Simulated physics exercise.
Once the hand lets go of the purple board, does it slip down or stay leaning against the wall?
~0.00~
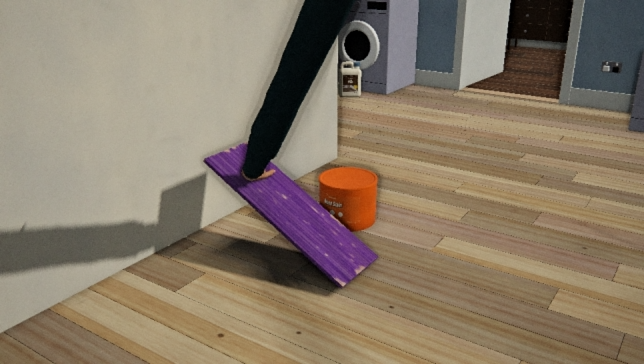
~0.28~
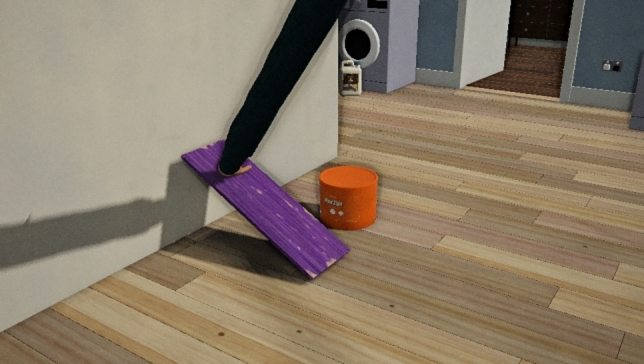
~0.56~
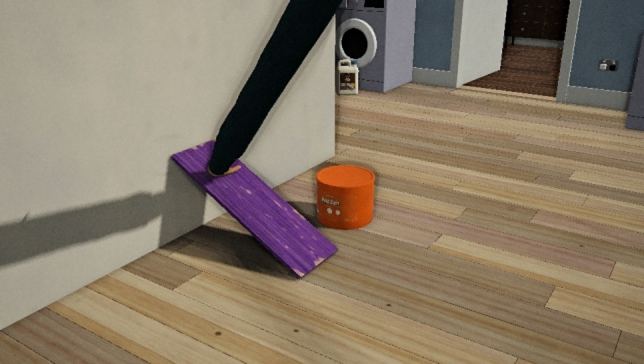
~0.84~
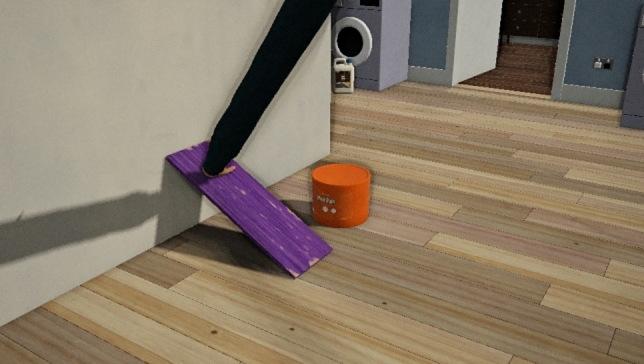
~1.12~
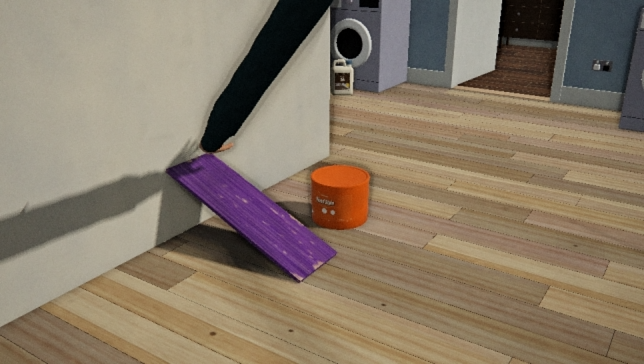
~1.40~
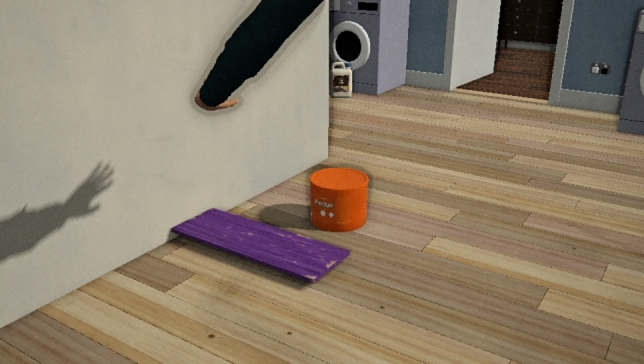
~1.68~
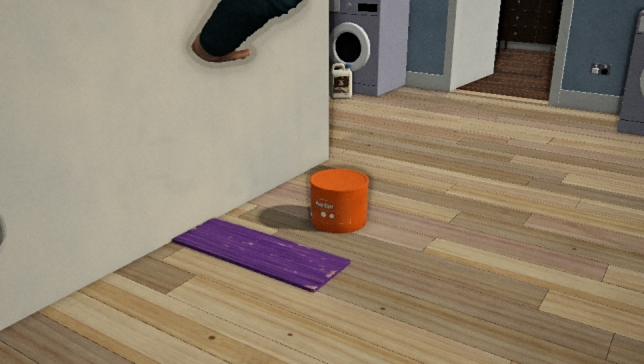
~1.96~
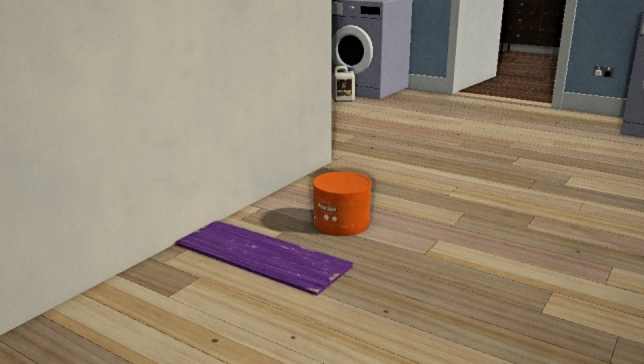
It slips down. The board ends up lying flat on the floor at the foot of the wall.
